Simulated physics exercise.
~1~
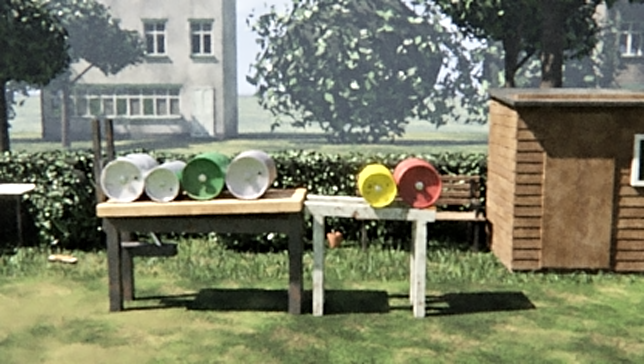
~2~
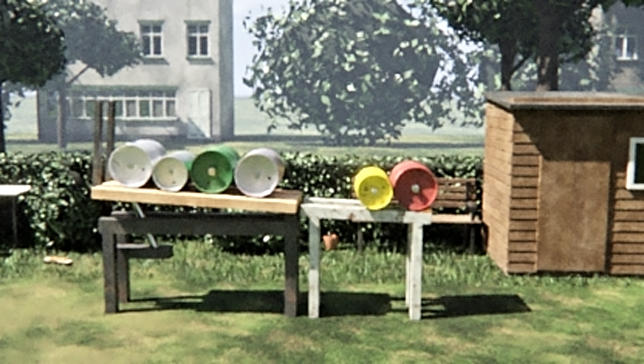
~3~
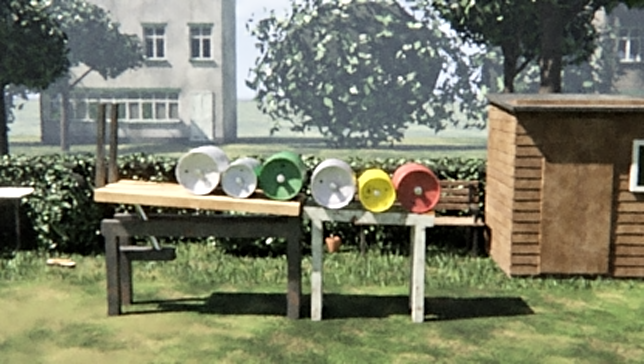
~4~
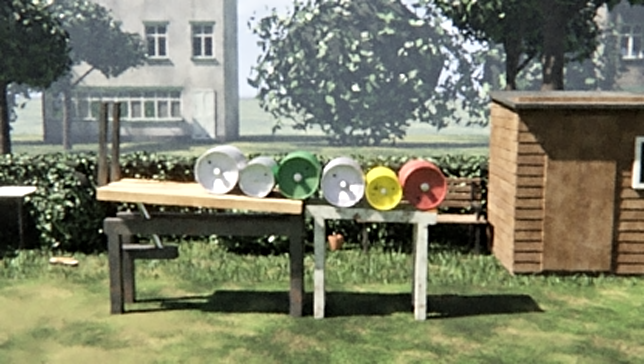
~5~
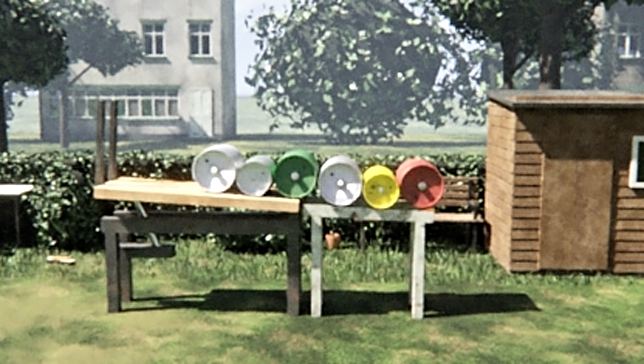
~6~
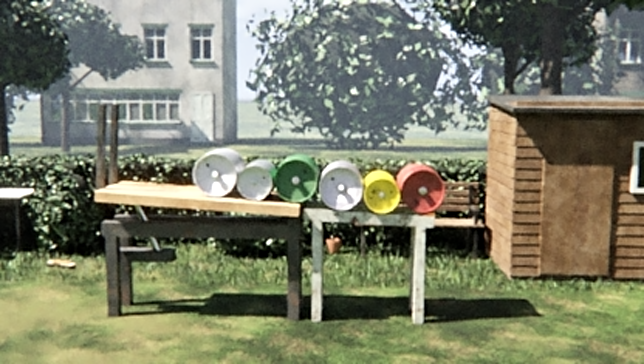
In a grassy yard beside a wooden shed, a table's top tilts up at its left side, and four drums, three white and one green, roll right until the line meets the yellow and red drums on a white stand, where all six settle in a row.
